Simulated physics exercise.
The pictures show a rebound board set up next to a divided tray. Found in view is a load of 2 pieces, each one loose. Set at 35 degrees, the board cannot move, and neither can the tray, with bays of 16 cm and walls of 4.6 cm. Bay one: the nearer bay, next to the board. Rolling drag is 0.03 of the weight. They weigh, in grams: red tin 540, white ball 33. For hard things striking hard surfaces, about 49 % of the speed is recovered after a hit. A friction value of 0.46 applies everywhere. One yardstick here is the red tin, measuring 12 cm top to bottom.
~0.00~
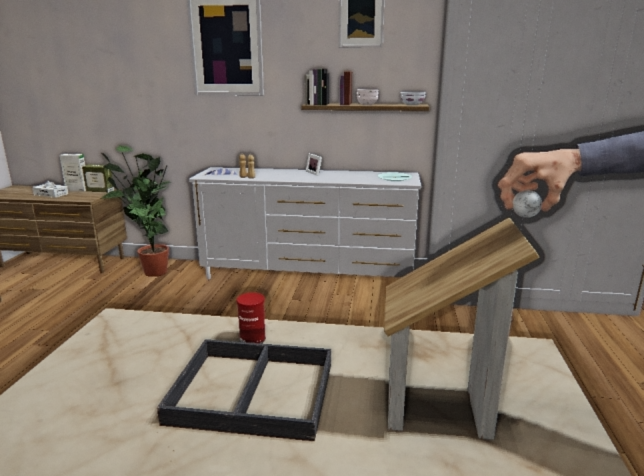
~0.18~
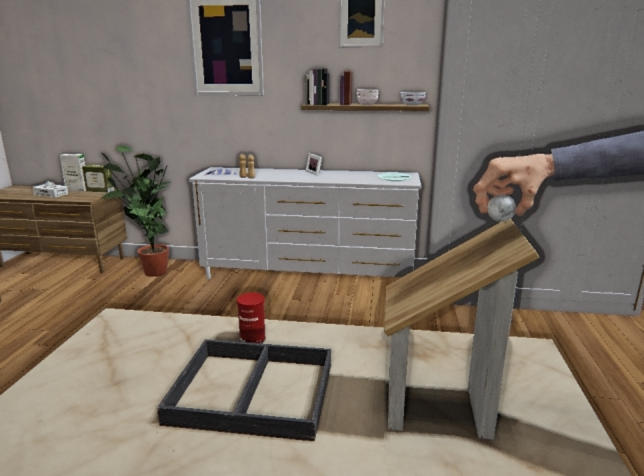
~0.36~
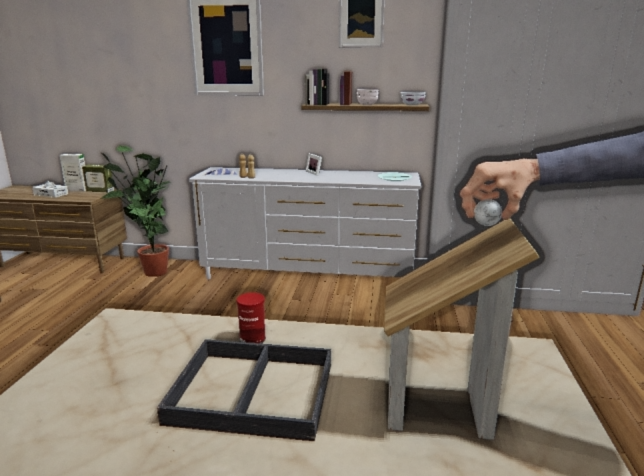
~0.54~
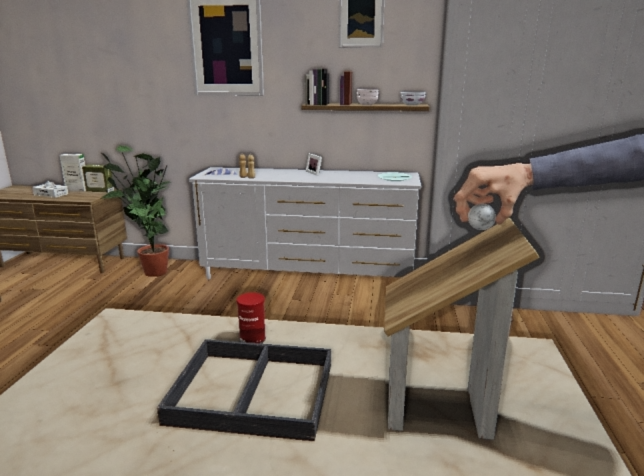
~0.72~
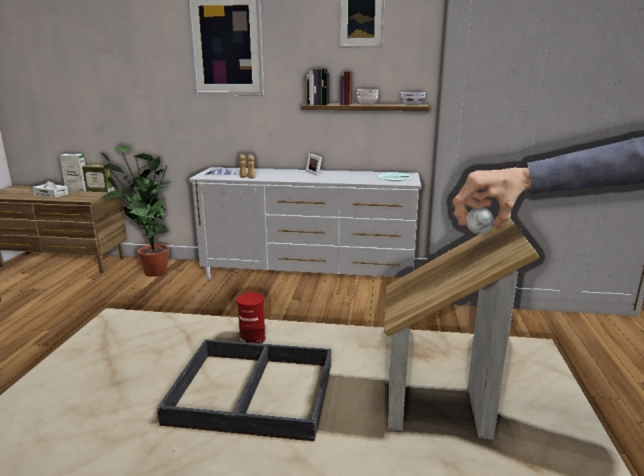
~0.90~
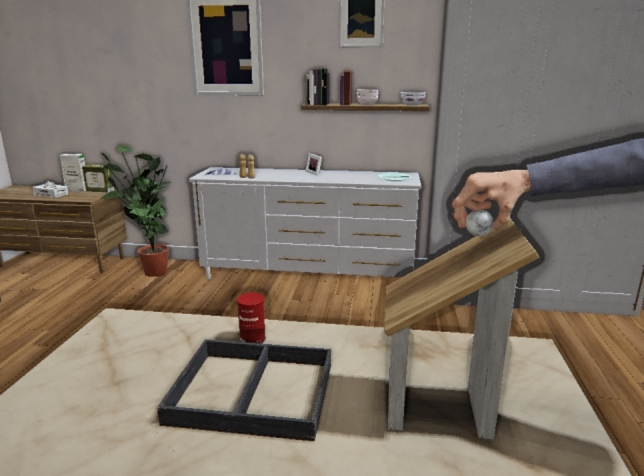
A hand in a grey-blue sleeve, gripping a small silvery-white ball, moves a short way left and slightly down, slowing until it hovers just above the upper end of a slanted wooden board. The board stands on grey supports at the right of a pale marbled tabletop, with a dark two-bay tray and a red tin to its left. The unmoving view looks slightly down across a room with cabinets, a plant and wall art.
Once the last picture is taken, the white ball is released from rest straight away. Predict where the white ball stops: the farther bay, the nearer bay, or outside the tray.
Divider-far box.
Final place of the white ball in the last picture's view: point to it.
It winds up close to (234, 381).
After 1.20 s, white ball near (443, 261).
After 1.40 s, white ball near (345, 323).
After 1.60 s, white ball near (250, 359).
After 1.80 s, it is in the farther bay; white ball near (209, 378).
In the end (2.8 s), it is in the farther bay; red tin under 4 cm from the start. At the end, from the last picture's camera, white ball near (234, 382).
